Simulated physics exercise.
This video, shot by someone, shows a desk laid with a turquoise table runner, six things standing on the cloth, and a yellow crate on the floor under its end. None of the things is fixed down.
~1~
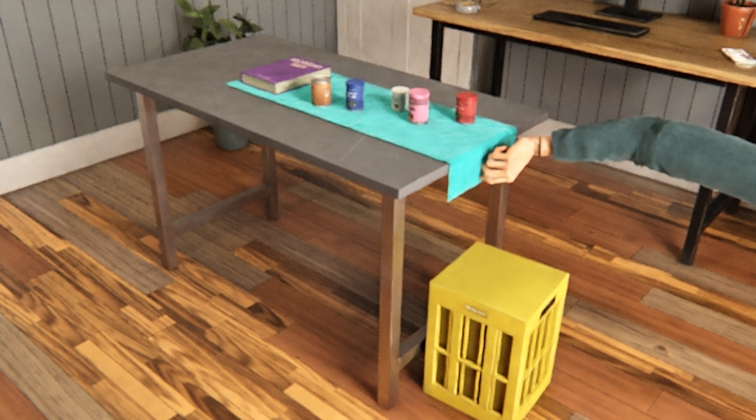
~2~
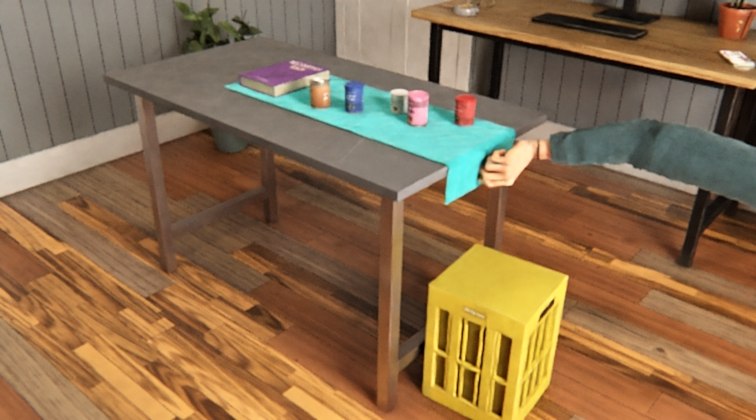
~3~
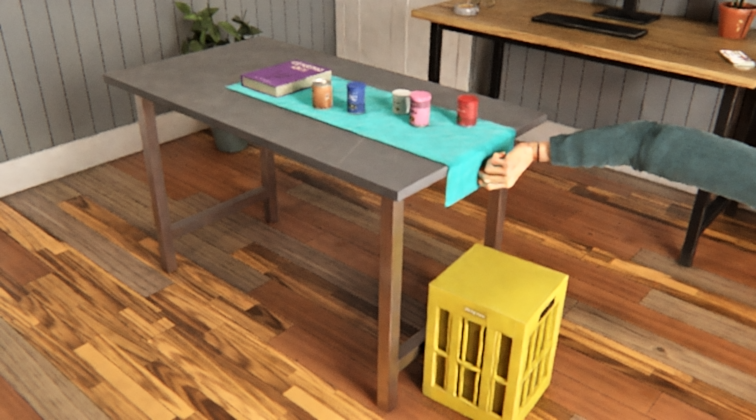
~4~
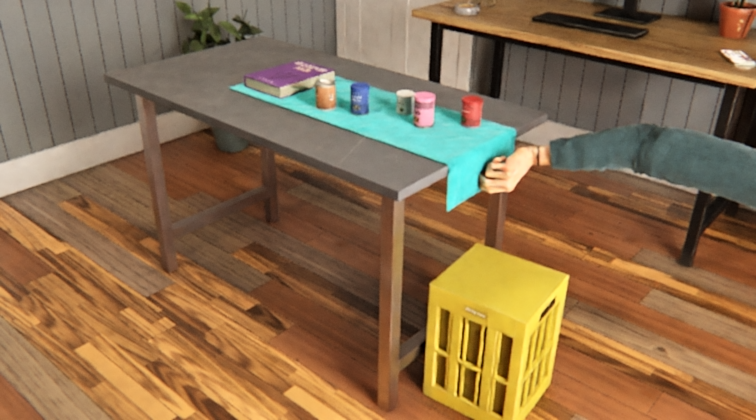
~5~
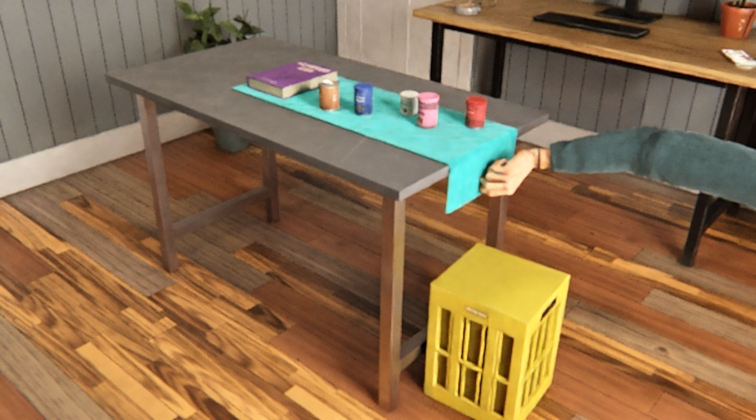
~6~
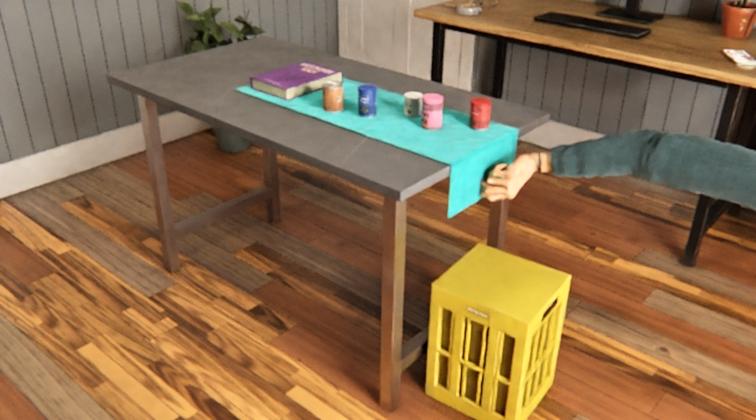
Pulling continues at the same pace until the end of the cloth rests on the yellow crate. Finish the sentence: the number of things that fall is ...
The number of things that fall is two.
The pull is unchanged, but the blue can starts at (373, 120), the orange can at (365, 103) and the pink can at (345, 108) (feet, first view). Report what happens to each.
First the blue can, which is kept, then the orange can, which is kept, and finally the pink can, which is kept.
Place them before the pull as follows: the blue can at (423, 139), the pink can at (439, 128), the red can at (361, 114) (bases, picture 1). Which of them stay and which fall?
The blue can comes down, the pink can falls, the red can does not fall.
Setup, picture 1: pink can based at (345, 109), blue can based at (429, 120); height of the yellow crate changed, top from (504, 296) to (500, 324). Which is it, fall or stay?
As for the pink can, it stays in place; as for the blue can, it leaves the top.
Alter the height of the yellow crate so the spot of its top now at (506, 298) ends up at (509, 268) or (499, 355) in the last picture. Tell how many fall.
1 and 4.
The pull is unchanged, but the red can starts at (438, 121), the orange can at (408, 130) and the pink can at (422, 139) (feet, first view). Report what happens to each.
In the end the red can is no longer up there, the orange can is no longer up there and the pink can is no longer up there.
Soon after, hem near (479, 254); red can gone.
After that, hem on the crate; red can and pink can gone.
In the end, hem on the crate; red can and pink can gone. It carries off two.
